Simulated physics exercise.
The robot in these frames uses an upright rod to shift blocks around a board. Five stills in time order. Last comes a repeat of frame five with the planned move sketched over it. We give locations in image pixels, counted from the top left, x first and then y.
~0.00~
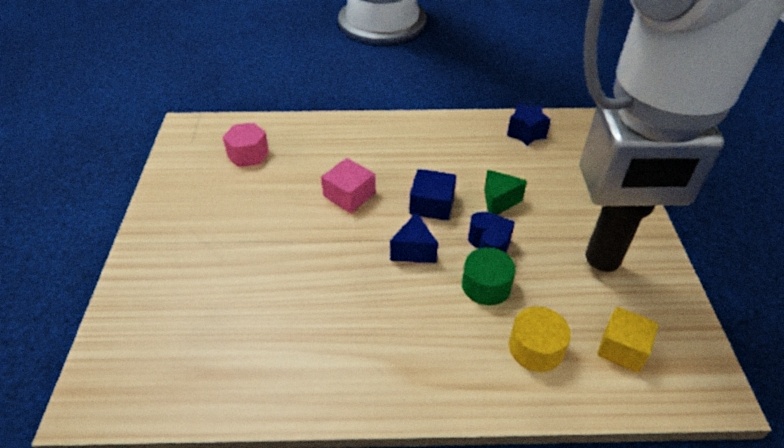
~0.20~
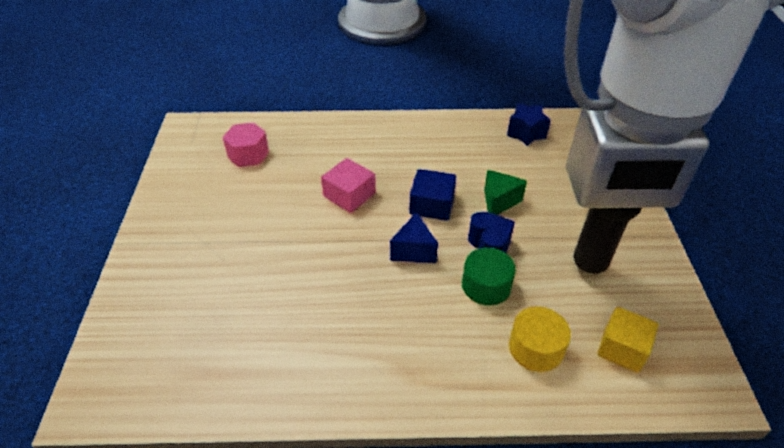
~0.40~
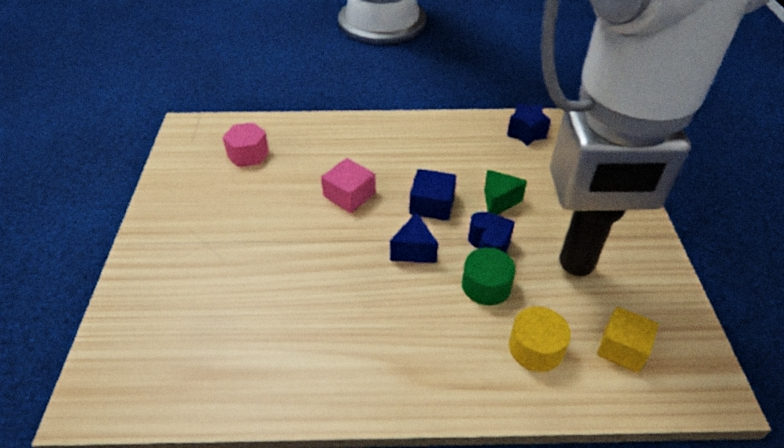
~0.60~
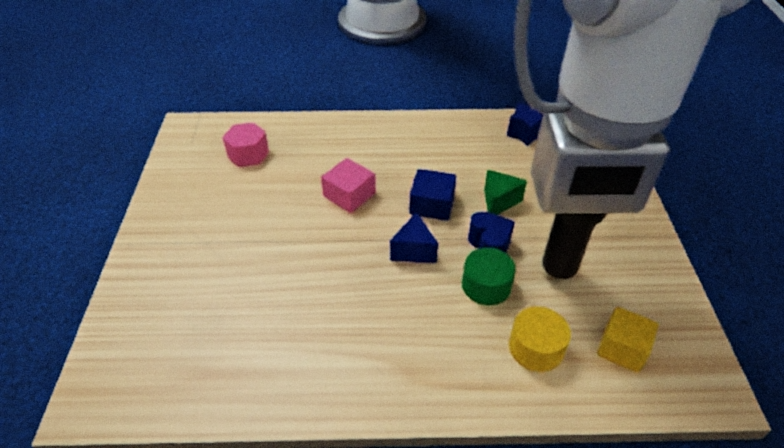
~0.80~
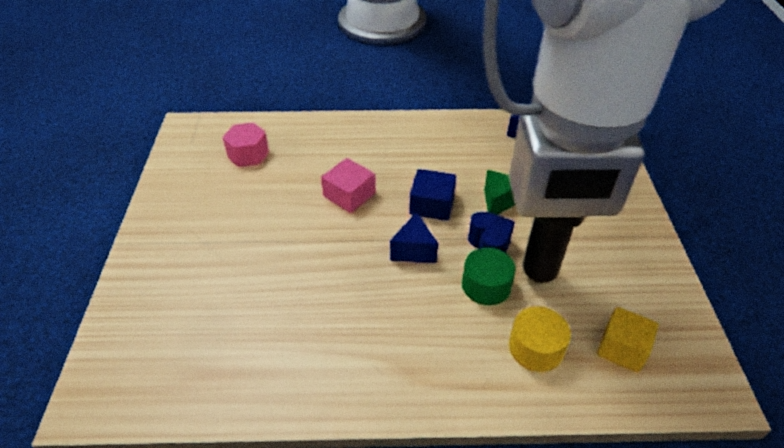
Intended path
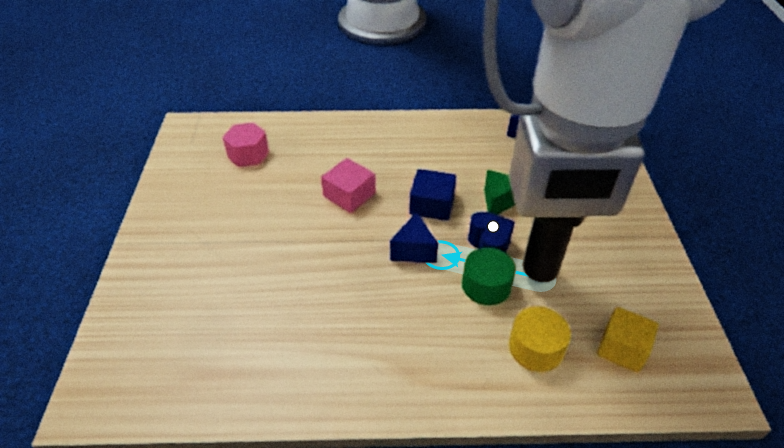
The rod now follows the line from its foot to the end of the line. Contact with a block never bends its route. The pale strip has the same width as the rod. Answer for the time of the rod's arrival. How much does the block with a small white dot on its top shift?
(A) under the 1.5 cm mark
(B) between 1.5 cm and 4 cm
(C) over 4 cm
Choice B: Between 1.5 cm and 4 cm.
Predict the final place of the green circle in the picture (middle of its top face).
Its top centre lands on (450, 271).
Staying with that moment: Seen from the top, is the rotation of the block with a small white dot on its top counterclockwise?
My answer is no.
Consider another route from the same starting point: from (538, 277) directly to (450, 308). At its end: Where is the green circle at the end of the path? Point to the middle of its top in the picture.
I'd say the green circle ends with its top centre at (411, 273).
Path on the board, from (538, 277) directly to (441, 255); the dot is on the blue heart block.
On the path given first. Halfway along, rod (488, 258); green circle (461, 269); blue heart block (480, 219), turned 40° clockwise.
At the end, rod (442, 247); blue three-sided block (409, 231), turned 15° clockwise; blue square block in place; green circle (450, 271); blue heart block (470, 214), turned 80° clockwise.
